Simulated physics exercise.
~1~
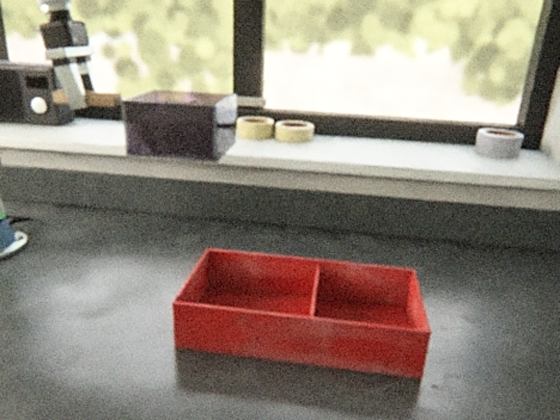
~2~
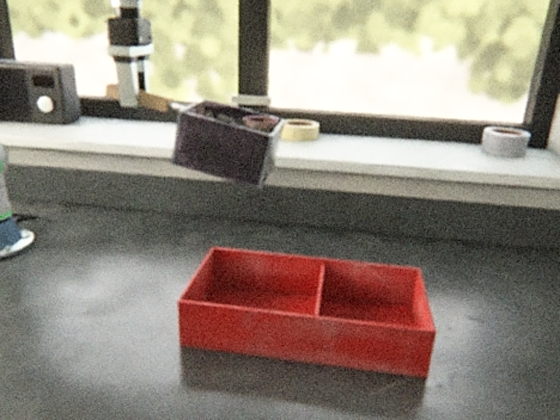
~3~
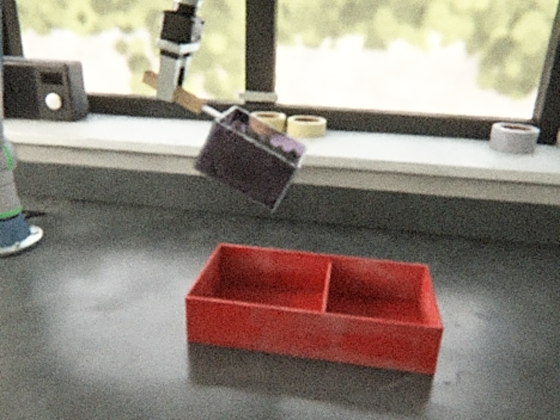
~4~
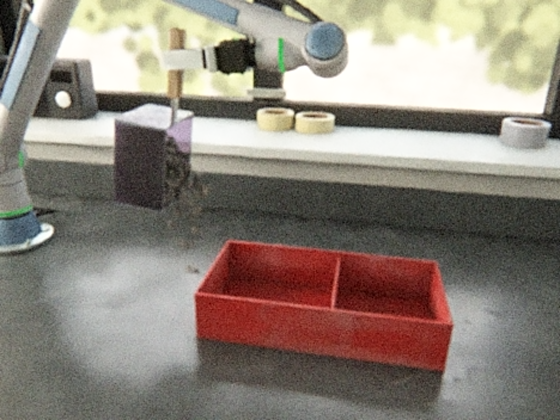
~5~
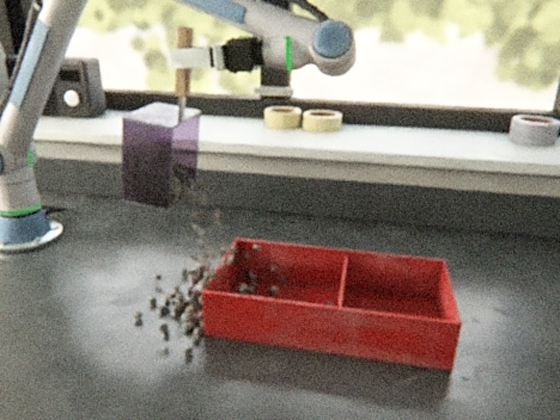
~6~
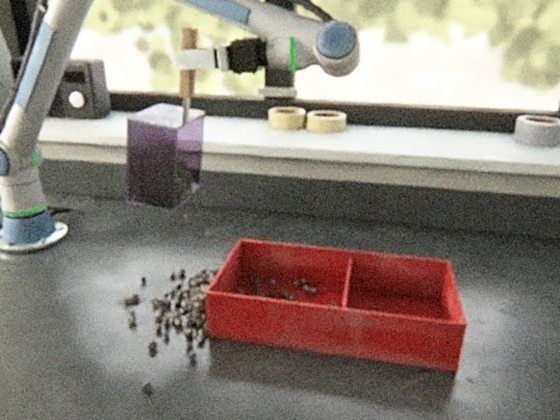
A robot arm lifts a dark, purplish open box of small pebbles from near the windowsill and carries it right and down toward a red crate split in two by a cross wall. The box begins tipping forward as it travels. It then swings back left and ends up on its side, with pebbles pouring from its open end. They fall short of the crate's middle, some dropping into the left compartment and many scattering across the dark table beside it. Finally the box hangs still, the right compartment looking empty and a loose pile lying outside the crate.
